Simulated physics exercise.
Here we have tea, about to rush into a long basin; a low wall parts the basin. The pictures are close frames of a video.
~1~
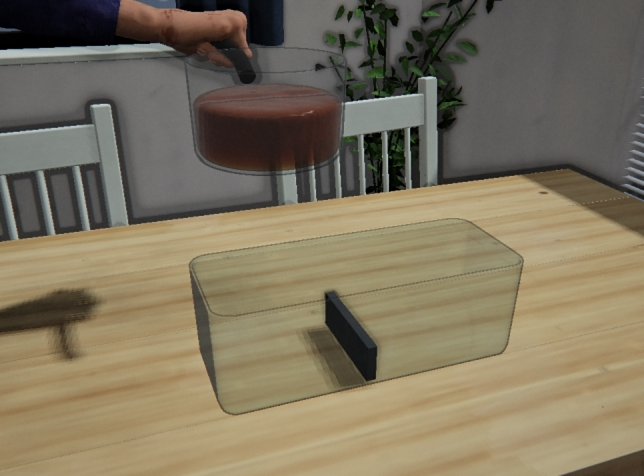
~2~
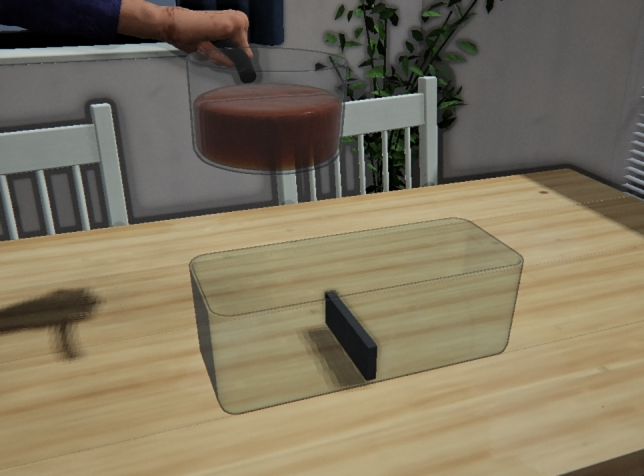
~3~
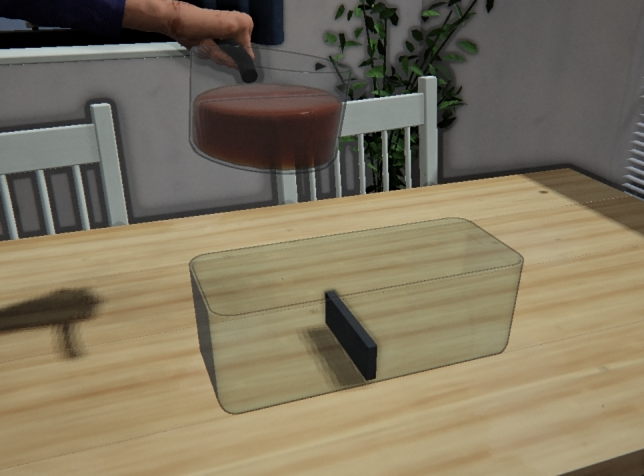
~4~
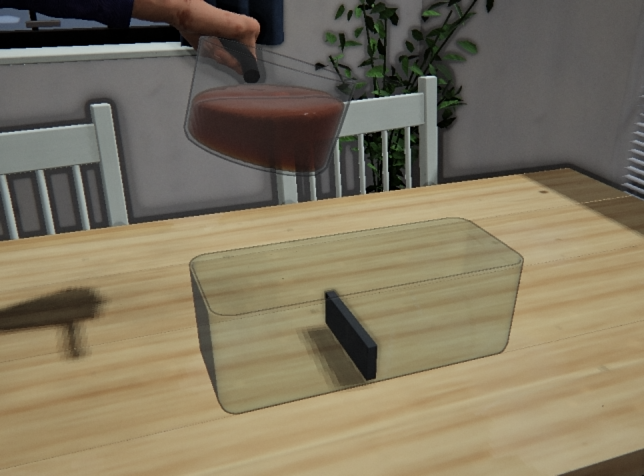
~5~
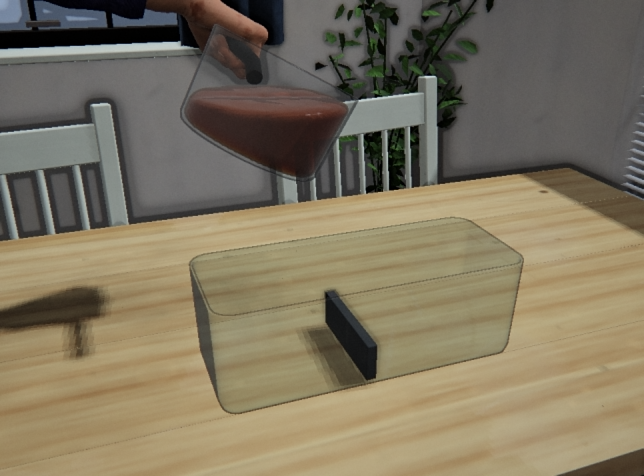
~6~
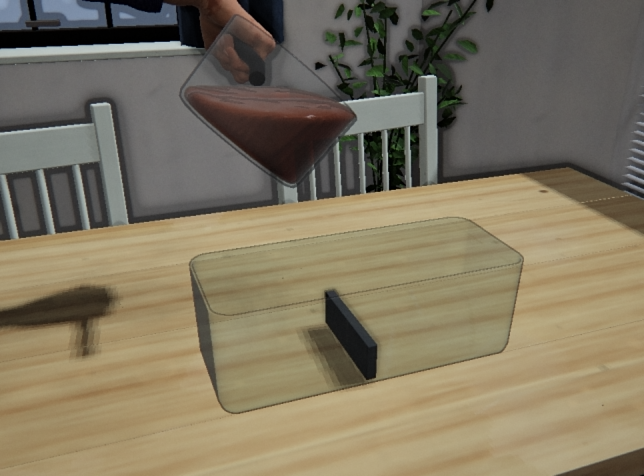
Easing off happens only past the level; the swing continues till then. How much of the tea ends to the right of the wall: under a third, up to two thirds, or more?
The share right of the wall will be large, beyond two thirds.
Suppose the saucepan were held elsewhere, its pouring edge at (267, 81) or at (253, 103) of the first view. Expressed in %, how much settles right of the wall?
First try: About 10 %; second try: About 15 %.
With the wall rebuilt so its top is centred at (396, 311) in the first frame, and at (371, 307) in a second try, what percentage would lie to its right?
My guess is some 15 percent the first time and some 55 percent the second.
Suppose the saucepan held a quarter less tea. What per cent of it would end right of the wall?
Roughly 85 in a hundred.
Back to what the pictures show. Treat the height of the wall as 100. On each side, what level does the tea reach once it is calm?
Left 10 per cent, right 70.
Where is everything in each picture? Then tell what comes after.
In the first picture, tilt 0°; pouring edge (340, 57); surface from (193, 102) to (334, 93); the long basin's rim runs from (199, 288) to (494, 240); the wall's top is at (350, 319).
In the second picture, tilt 2°; pouring edge (341, 60); surface from (193, 101) to (334, 92).
In the third picture, tilt 8°; pouring edge (344, 67); surface from (193, 101) to (335, 93).
In the fourth picture, tilt 17°; pouring edge (348, 80); surface from (192, 101) to (338, 96).
In the fifth picture, tilt 29°; pouring edge (349, 98); surface from (187, 99) to (342, 97).
In the sixth picture, tilt 42°; pouring edge (347, 117); surface from (184, 92) to (347, 105); 1 per cent is over the edge.
A moment on, the saucepan is tipped right over and 30 per cent is still to pour, 0 is left of the wall and 18 right of it.
Next, the saucepan is tipped right over and 7 per cent is still to pour, 8 is left of the wall and 74 right of it.
Then the saucepan is tipped right over and 0 per cent is still to pour, 10 is left of the wall and 83 right of it.
Later the saucepan is tipped right over and 0 per cent is still to pour, 11 is left of the wall and 86 right of it.
At rest 12 per cent lies left of the wall, 85 right of it and 3 outside.
